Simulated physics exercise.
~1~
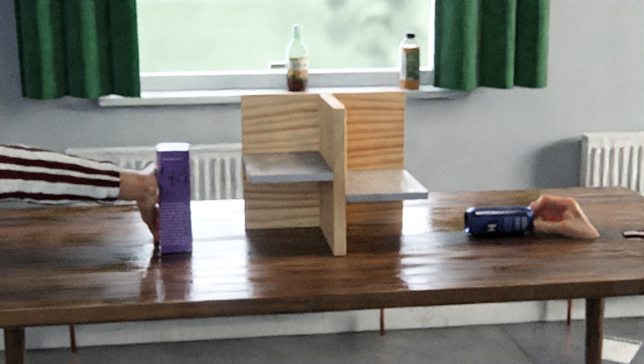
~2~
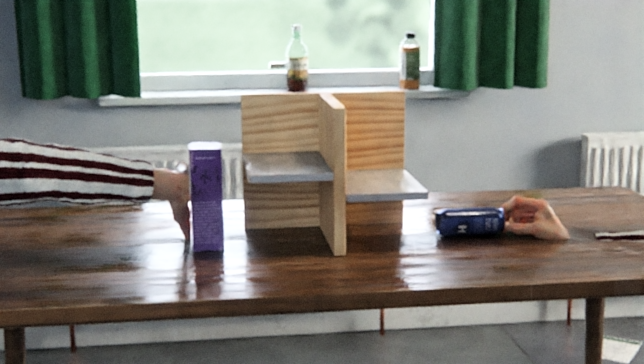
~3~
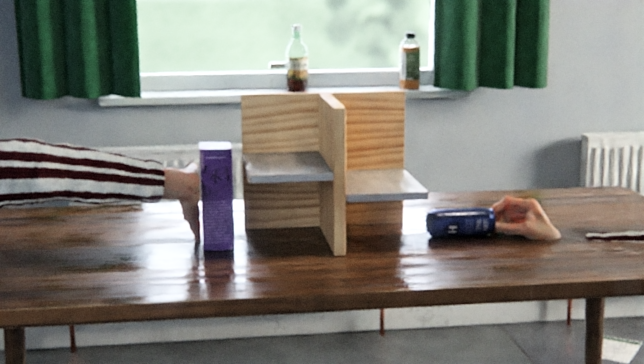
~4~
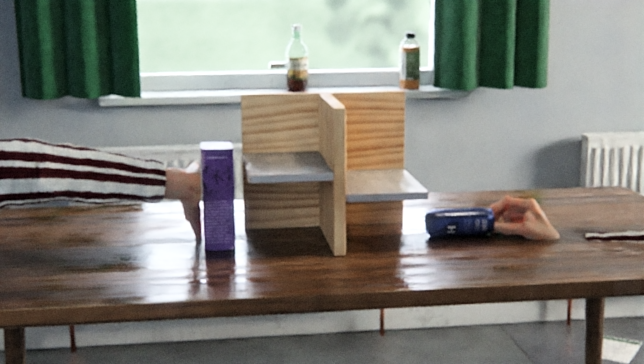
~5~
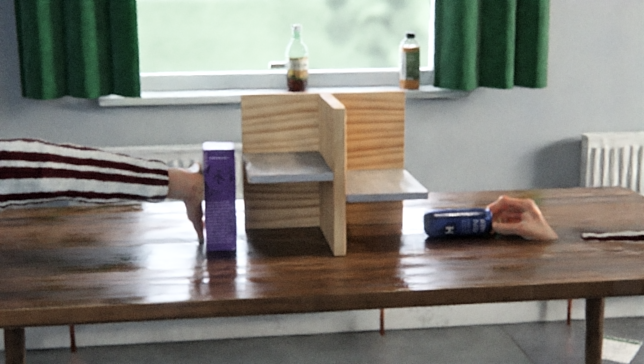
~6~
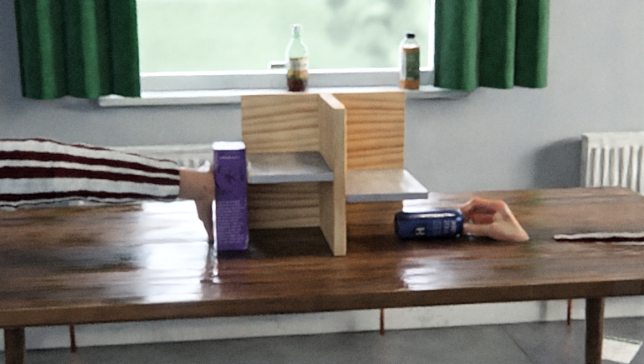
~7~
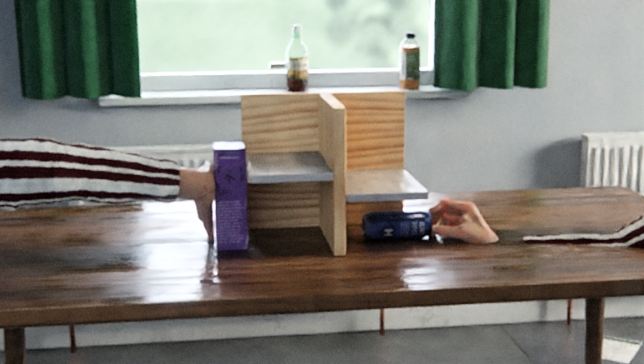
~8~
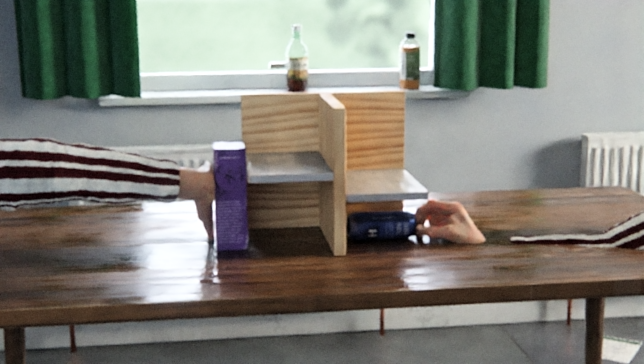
At first, a hand in a striped sleeve holds an upright purple carton on the left of a wooden table, while another hand holds a blue can lying on its side at the right. Between them stands a wooden shelf unit with a low ledge on each side. Both hands push their objects inward, then nearly pause. The carton moves a little farther right and stops at the edge of the left ledge, too tall to pass beneath it. Meanwhile the can keeps sliding left and goes under the right ledge, ending inside the opening with the hand still behind it.
